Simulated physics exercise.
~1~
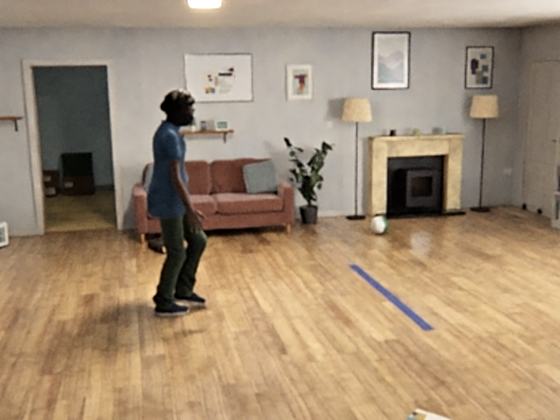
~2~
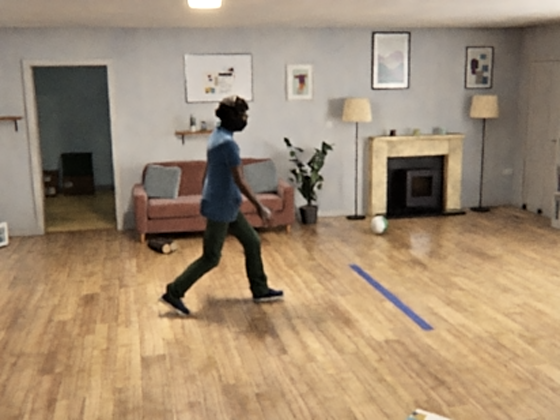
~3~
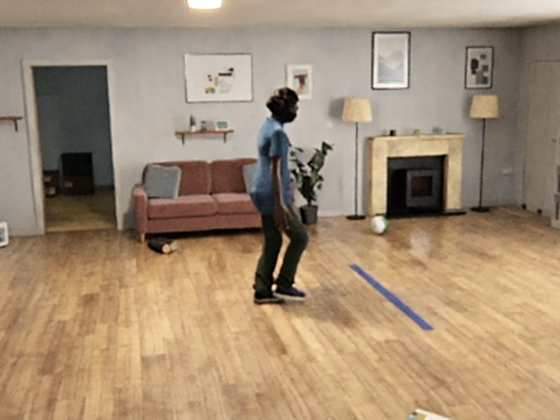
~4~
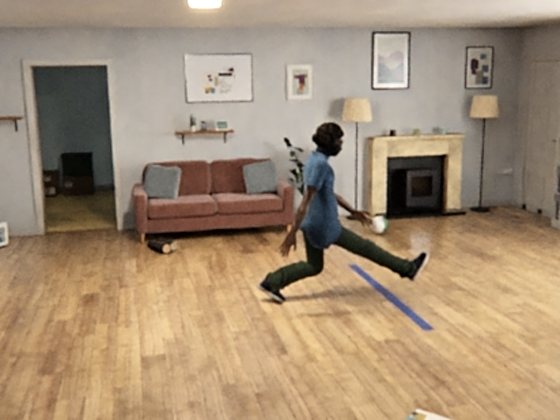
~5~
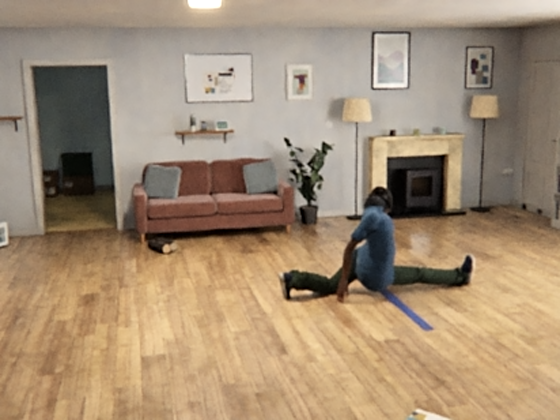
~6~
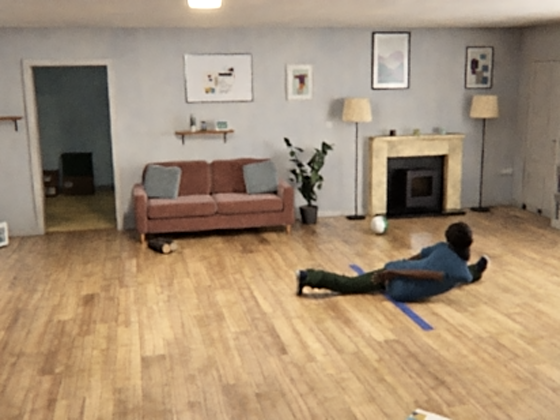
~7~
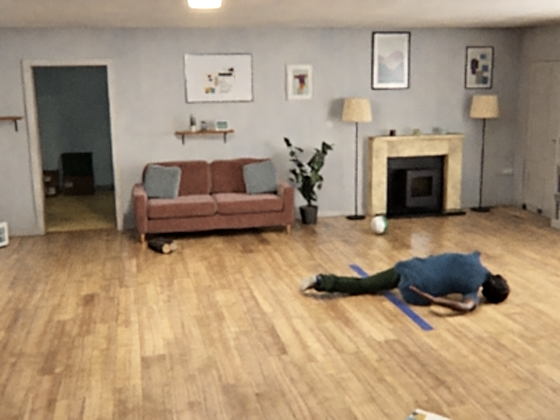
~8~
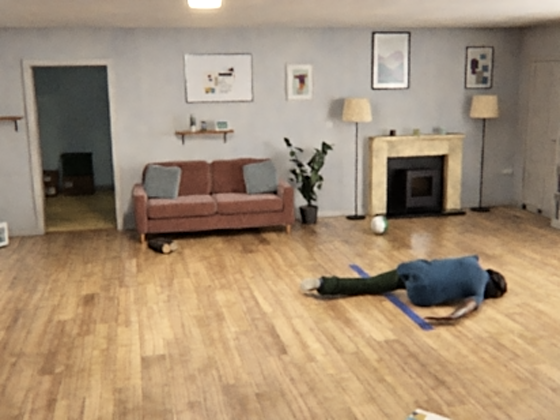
Person in blue shirt walking right across a living room, slipping into a split, then toppling forward to lie across blue tape.
